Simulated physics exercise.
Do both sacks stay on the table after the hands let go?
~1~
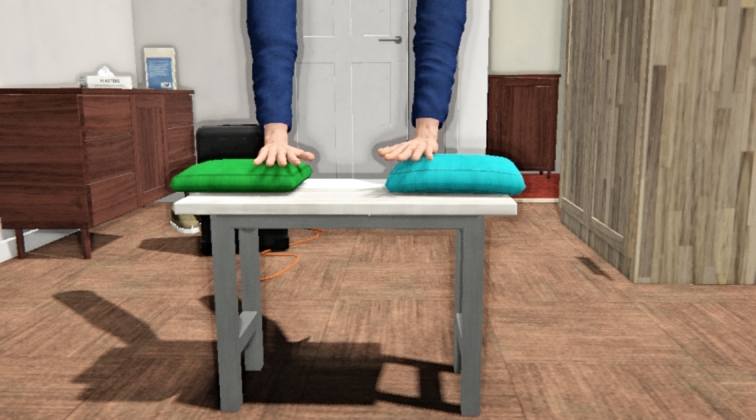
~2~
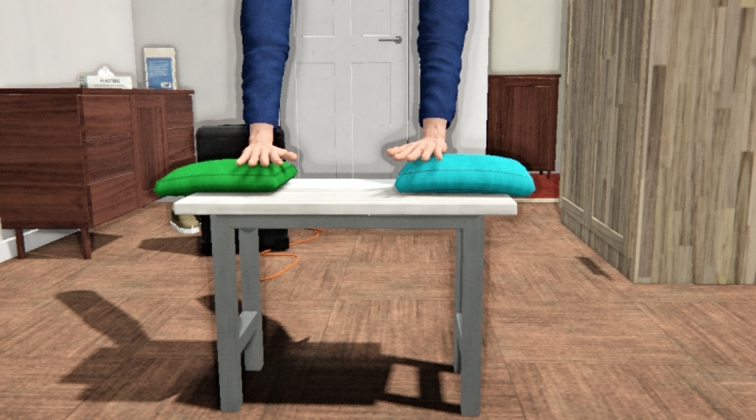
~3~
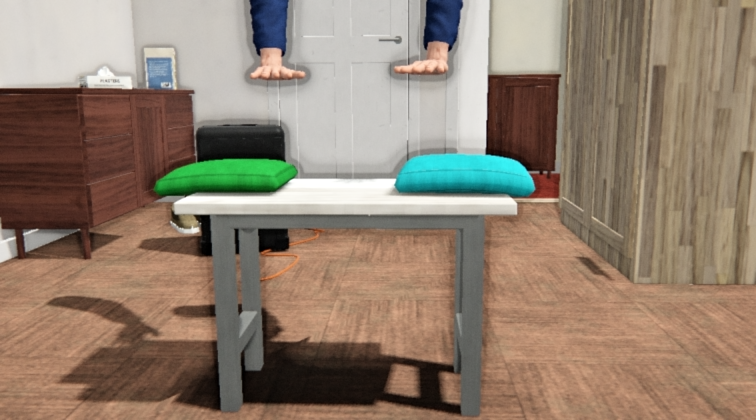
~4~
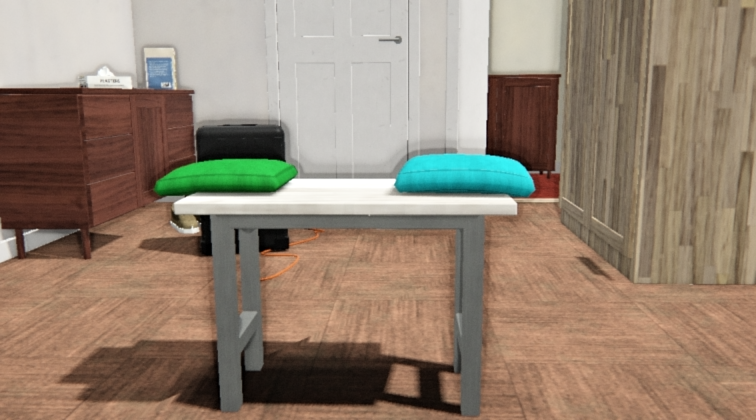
Yes, the green sack and the turquoise sack both stay on top of the table, right where the hands left them.
